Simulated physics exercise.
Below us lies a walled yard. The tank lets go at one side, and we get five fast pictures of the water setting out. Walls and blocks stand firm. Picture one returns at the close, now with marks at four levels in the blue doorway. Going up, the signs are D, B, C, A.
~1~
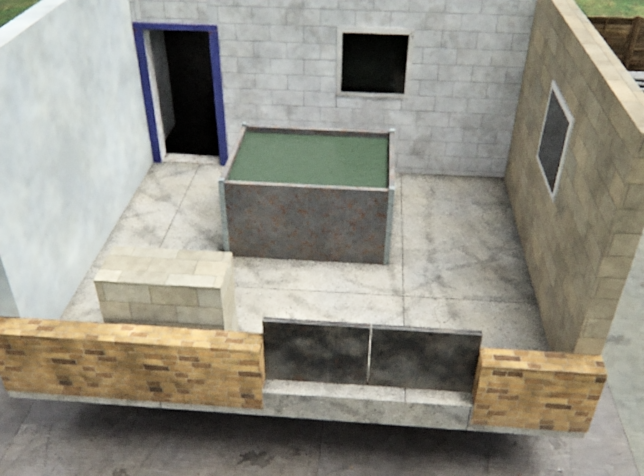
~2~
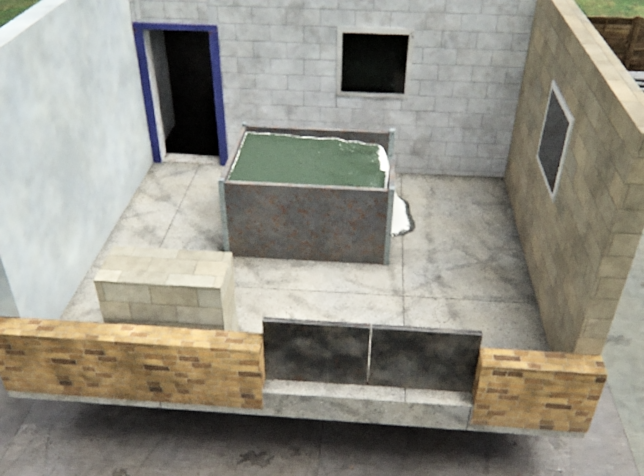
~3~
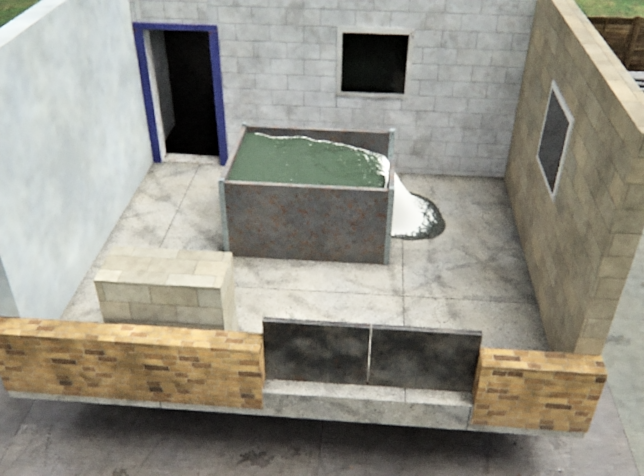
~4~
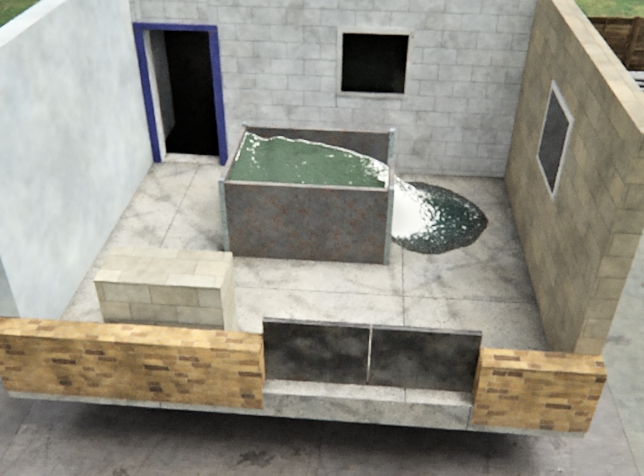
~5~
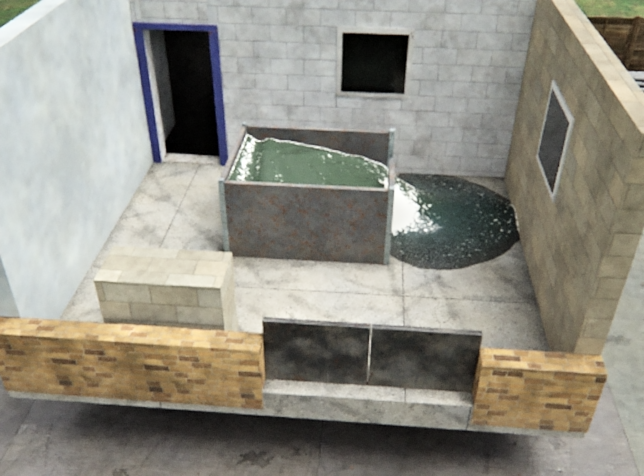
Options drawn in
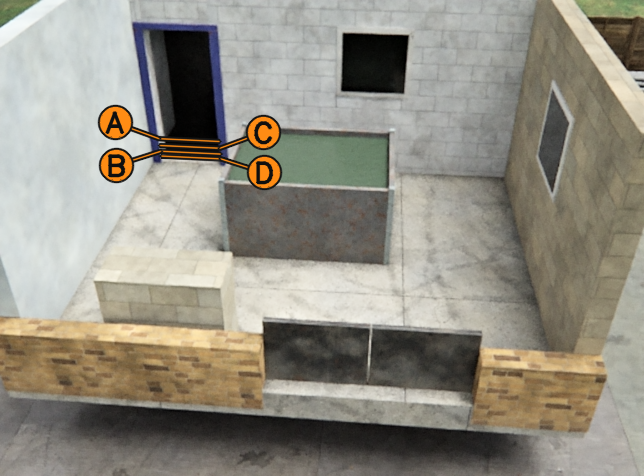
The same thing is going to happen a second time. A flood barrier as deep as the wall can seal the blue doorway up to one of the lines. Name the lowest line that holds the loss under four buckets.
The limit is B.
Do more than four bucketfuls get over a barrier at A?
No, that is safe.
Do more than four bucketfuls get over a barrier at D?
Yes, that goes wrong.
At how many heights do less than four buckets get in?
Three.
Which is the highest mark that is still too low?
D it is.
In orange, A at (189, 140); B at (190, 152); C at (189, 146); D at (191, 157); from the bottom up D, B, C, A.
If A is chosen, nothing gets over.
If B is chosen, a bucket or two gets in.
If C is chosen, nothing gets over.
If D is chosen, about 8 bucketfuls get in.
